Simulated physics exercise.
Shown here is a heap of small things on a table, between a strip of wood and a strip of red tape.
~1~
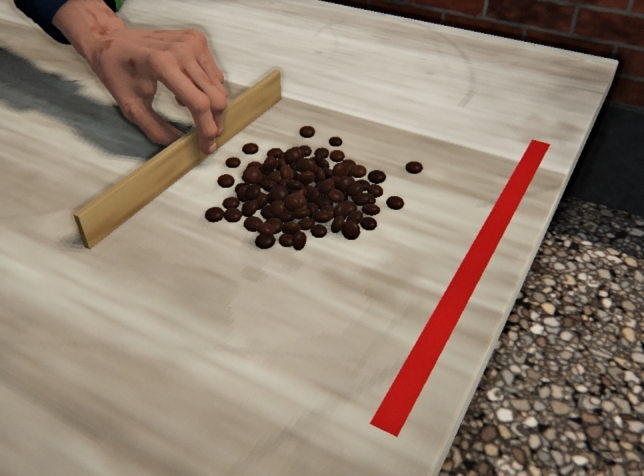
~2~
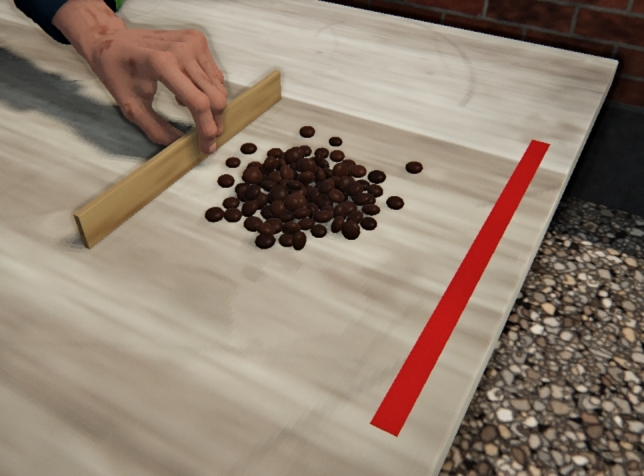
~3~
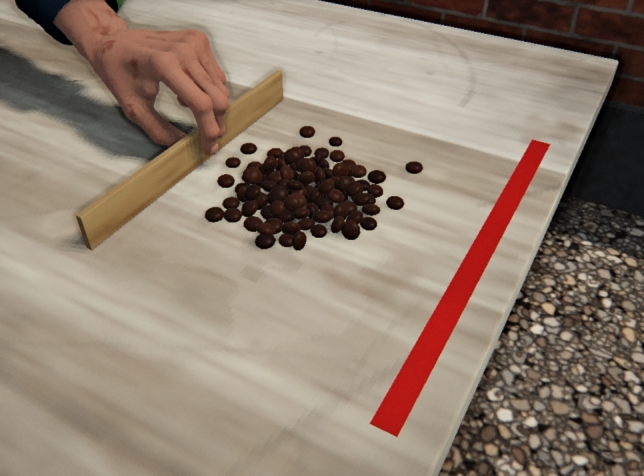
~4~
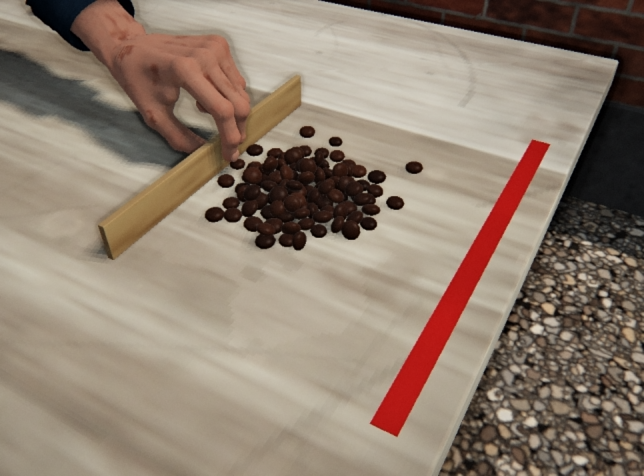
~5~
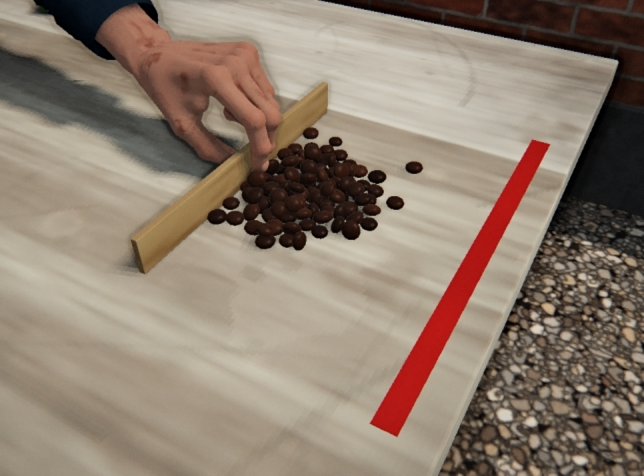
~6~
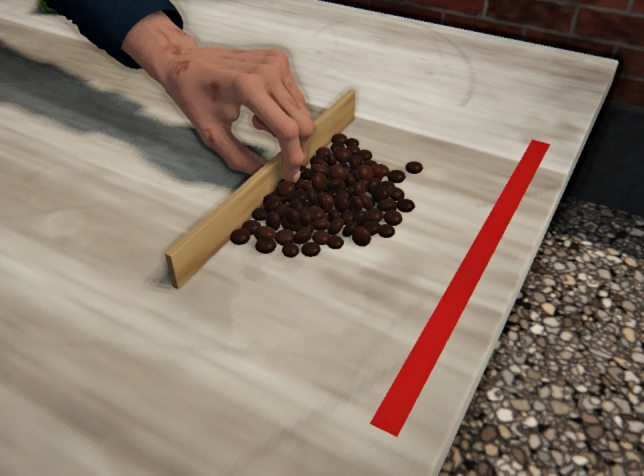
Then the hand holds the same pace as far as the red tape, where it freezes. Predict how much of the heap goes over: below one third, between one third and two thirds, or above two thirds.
Well, above two thirds of the heap gets shoved off the end.
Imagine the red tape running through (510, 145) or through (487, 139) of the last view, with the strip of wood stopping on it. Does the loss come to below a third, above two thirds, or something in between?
The middle third, then less than a third.
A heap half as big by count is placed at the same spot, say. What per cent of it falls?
Count per hundred: Around 70.
Soon, strip of wood still moving, near (385, 192); heap all on the table, its front near (499, 257).
A while on, strip of wood stopped at the red tape; heap about two thirds over the edge.
Towards the end, strip of wood stopped at the red tape; heap most over the edge.
Finally, strip of wood stopped at the red tape; heap most over the edge.
